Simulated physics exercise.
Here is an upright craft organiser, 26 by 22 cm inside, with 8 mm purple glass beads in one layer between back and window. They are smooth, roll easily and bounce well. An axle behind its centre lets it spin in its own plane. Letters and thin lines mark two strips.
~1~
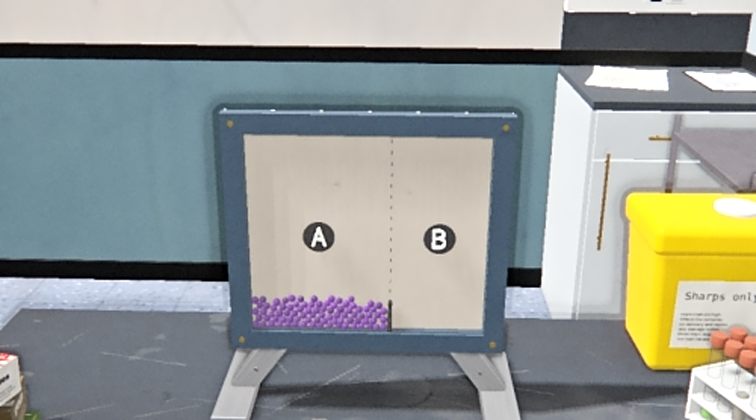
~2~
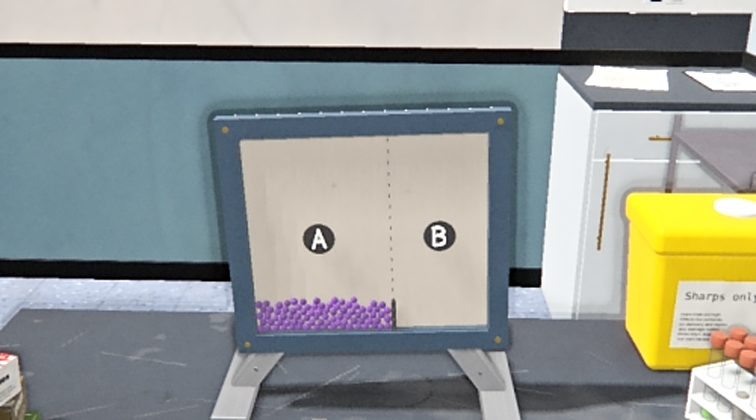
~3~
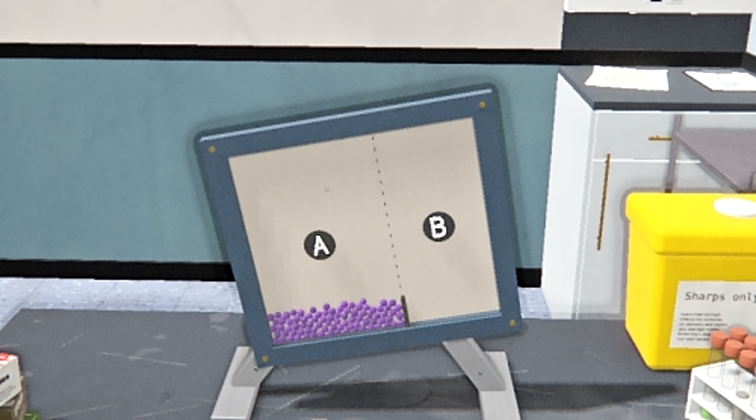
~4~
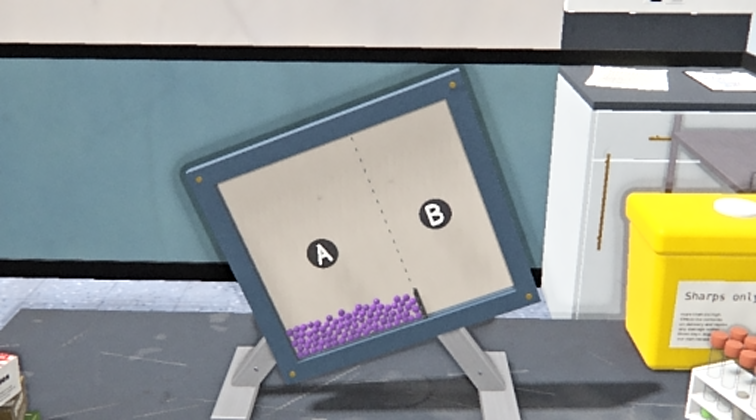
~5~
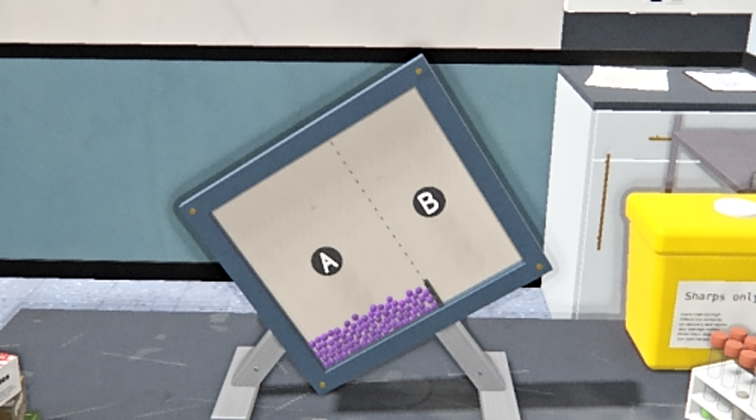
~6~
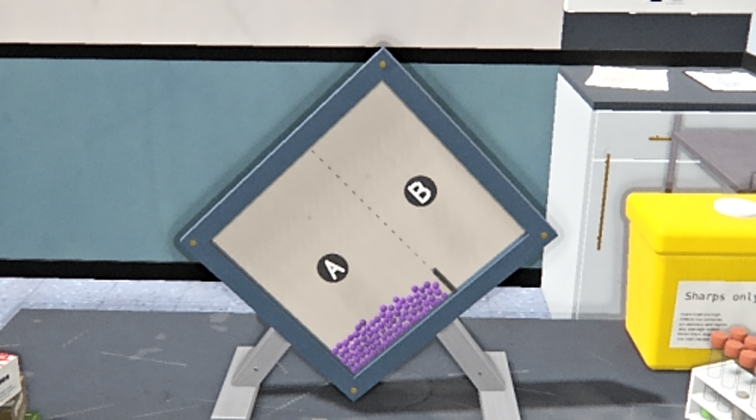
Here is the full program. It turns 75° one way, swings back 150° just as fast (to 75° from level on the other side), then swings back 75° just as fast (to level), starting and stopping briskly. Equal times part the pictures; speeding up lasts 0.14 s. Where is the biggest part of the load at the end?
Answer: B.
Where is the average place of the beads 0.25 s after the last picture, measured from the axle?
About 6 cm right and 10 cm below.
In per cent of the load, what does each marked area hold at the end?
Strip A: 30; strip B: 70.
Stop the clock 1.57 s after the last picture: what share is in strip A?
Some 30 per cent.
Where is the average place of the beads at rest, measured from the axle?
About 6 cm right and 9 cm below.
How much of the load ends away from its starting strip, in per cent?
Some 70 per cent.
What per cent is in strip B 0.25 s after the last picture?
Some 0 per cent.
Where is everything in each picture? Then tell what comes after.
Level; about 80 beads; load centre (319, 314); top bead (332, 299); A (319, 237), B (440, 239), in the first frame.
Turned 3° anticlockwise; load centre (323, 316); top bead (354, 300), in the second frame.
Turned 11° anticlockwise; load centre (335, 321); top bead (363, 302); wall ends (403, 299), in the third frame.
Turned 22° anticlockwise; load centre (353, 325); top bead (406, 298), in the fourth frame.
Turned 33° anticlockwise; load centre (371, 327); top bead (419, 291), in the fifth frame.
Turned 44° anticlockwise; load centre (387, 327); top bead (427, 285); A (333, 268), B (421, 191), in the sixth frame.
Then, 0.25 s after the last picture, it stands 75° anticlockwise; the beads' middle is 6 cm right of and 10 cm below the centre; A 100 %.
Then, 1.57 s after the last picture, it stands 38° clockwise; the beads' middle is 1 cm right of and 11 cm below the centre; A 30 %, B 70 %.
Then, 1.87 s after the last picture, it stands level; the beads' middle is 7 cm right of and 9 cm below the centre; A 30 %, B 70 %.
At rest 3.0 s after the last picture, it stands level; A 30 %, B 70 %.
